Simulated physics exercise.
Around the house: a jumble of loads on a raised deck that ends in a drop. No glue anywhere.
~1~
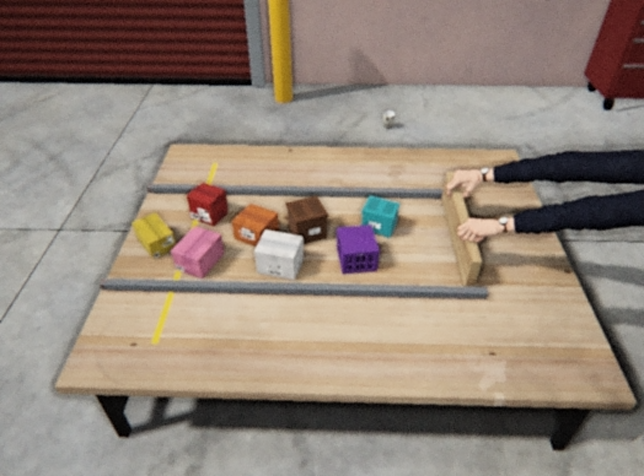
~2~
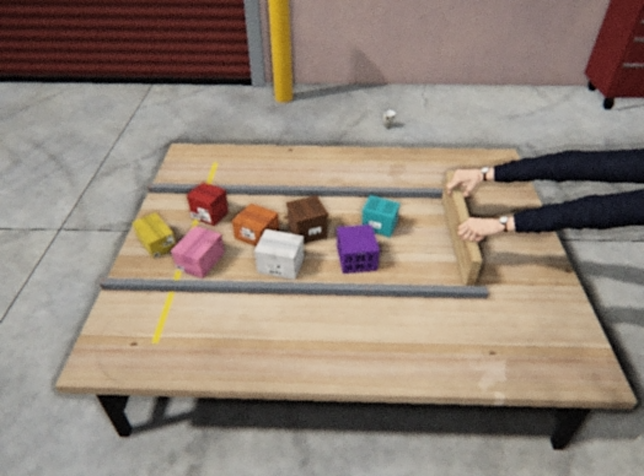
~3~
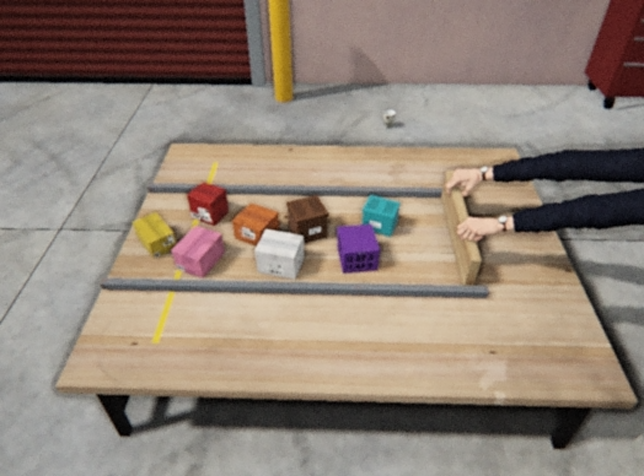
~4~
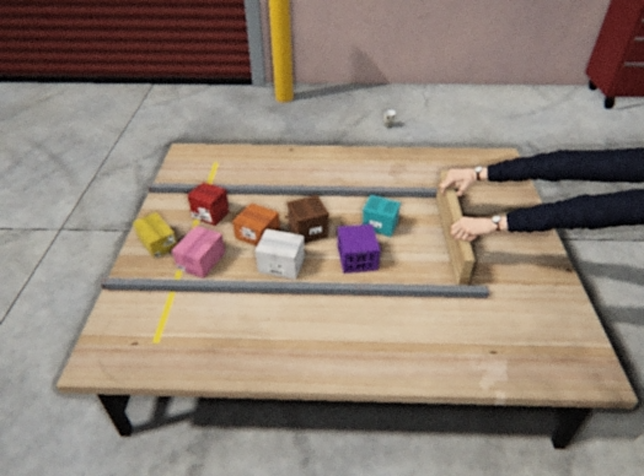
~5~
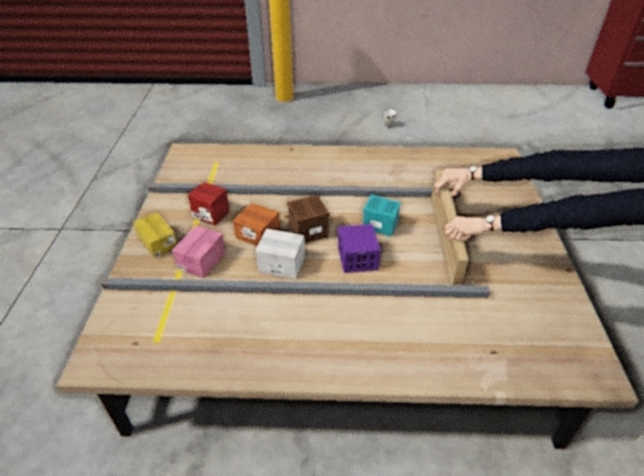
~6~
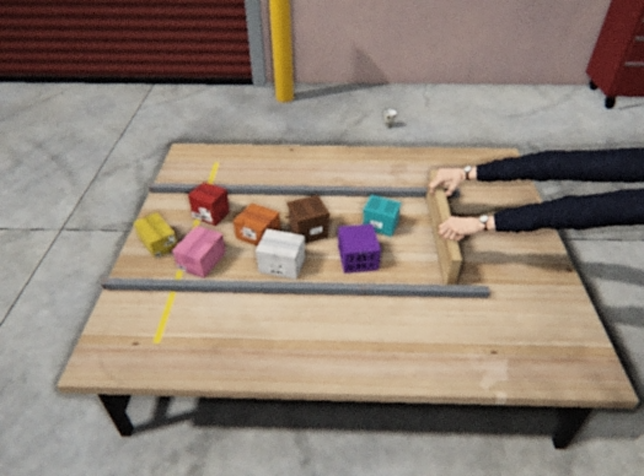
The video shows eight colourful boxes between two grey rails on a wooden table marked with yellow tape, while two hands hold a wooden plank upright at the right and slide it slightly left, the boxes staying still.
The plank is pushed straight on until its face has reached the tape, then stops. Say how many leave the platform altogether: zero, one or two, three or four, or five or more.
Here the number that fall off is three or four.
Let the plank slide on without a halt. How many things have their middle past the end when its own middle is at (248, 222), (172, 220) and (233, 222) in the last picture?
In that order 0, 5 and 1.
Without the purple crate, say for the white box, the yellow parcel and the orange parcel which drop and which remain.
The white box stays on; the yellow parcel falls; the orange parcel falls.
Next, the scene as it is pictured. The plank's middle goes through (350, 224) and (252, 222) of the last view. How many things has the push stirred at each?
At the one place 3, at the other 8.
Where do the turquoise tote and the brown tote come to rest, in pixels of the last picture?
About (177, 216), and the other about (142, 216).
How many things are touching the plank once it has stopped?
It touches 3.
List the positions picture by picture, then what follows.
Yellow parcel (155, 236); red parcel (208, 204); pink box (199, 252); plank (459, 227); tape (191, 236), in the first picture.
Red parcel (208, 204); white box (280, 255), in the second picture.
Pink box (199, 252); plank (459, 226), in the third picture.
Yellow parcel (156, 235); turquoise tote (381, 216), in the fourth picture.
Red parcel (209, 204); orange parcel (257, 225), in the fifth picture.
Yellow parcel (156, 235); red parcel (210, 204); pink box (200, 252); plank (442, 225); tape (192, 235), in the sixth picture.
A little later, none off yet; yellow parcel at rest near (156, 235); red parcel at rest near (210, 204); pink box at rest near (200, 252).
Next, none off yet; yellow parcel shifted a little near (148, 234); red parcel shifted a little near (198, 200); pink box shifted a little near (178, 252).
When it is over, the number that fall off is three or four; down, orange parcel, pink box and yellow parcel.
